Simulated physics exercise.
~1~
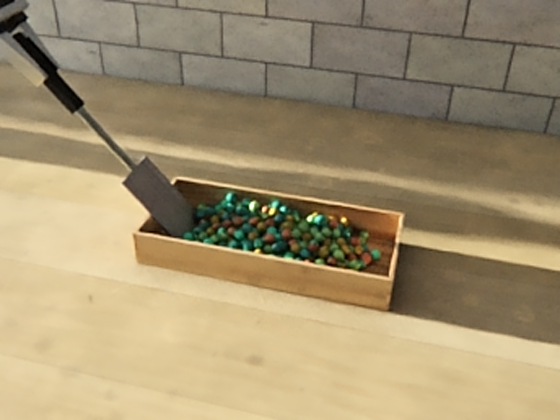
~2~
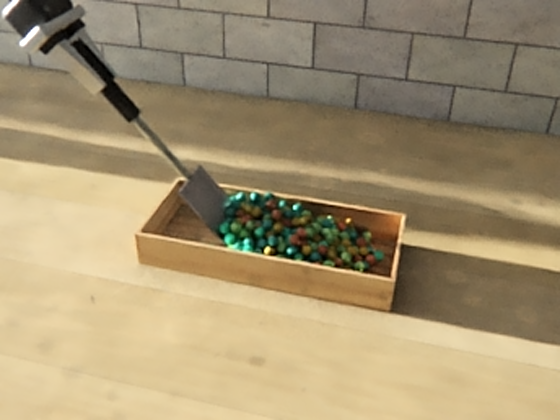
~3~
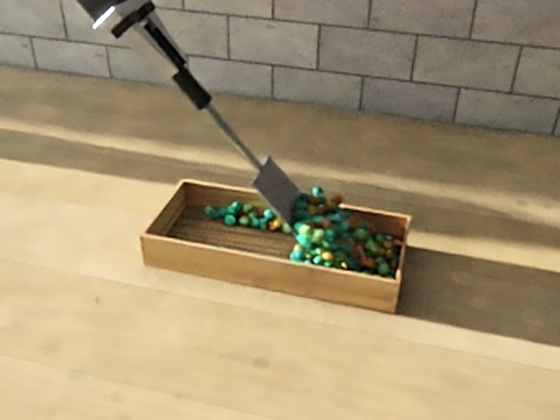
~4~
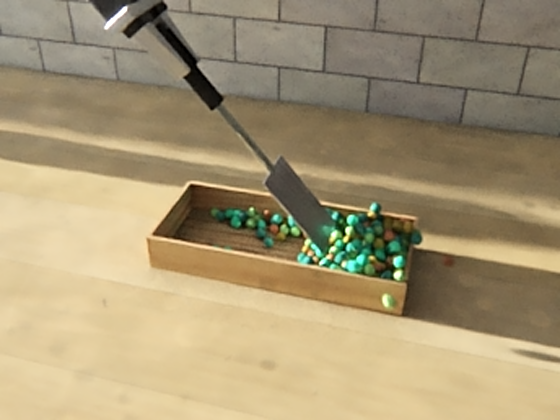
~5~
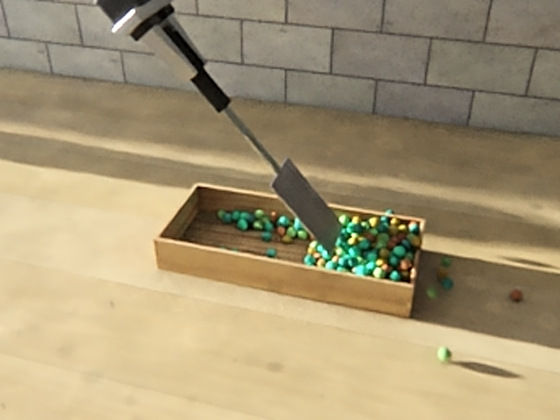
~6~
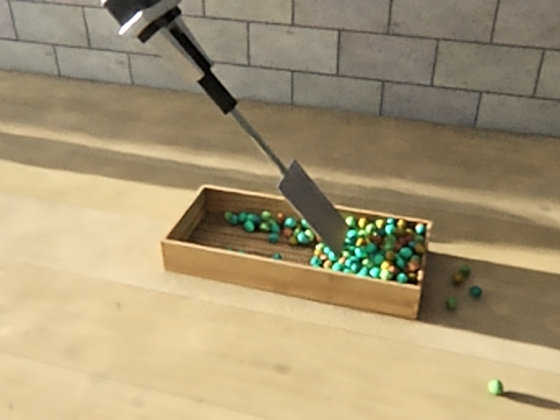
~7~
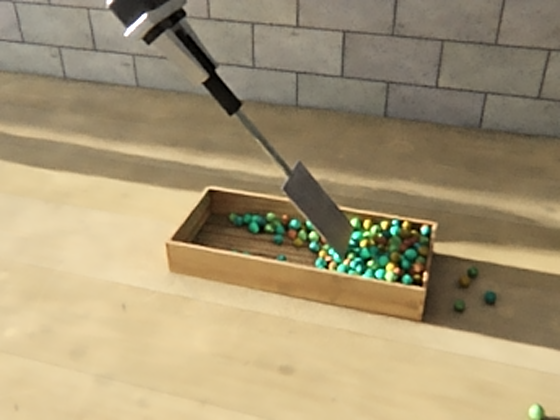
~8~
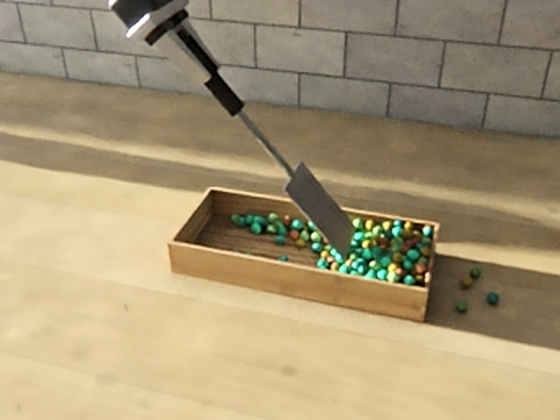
A paddle pushes colourful round sweets rightward along a wooden trough, spilling a few outside.
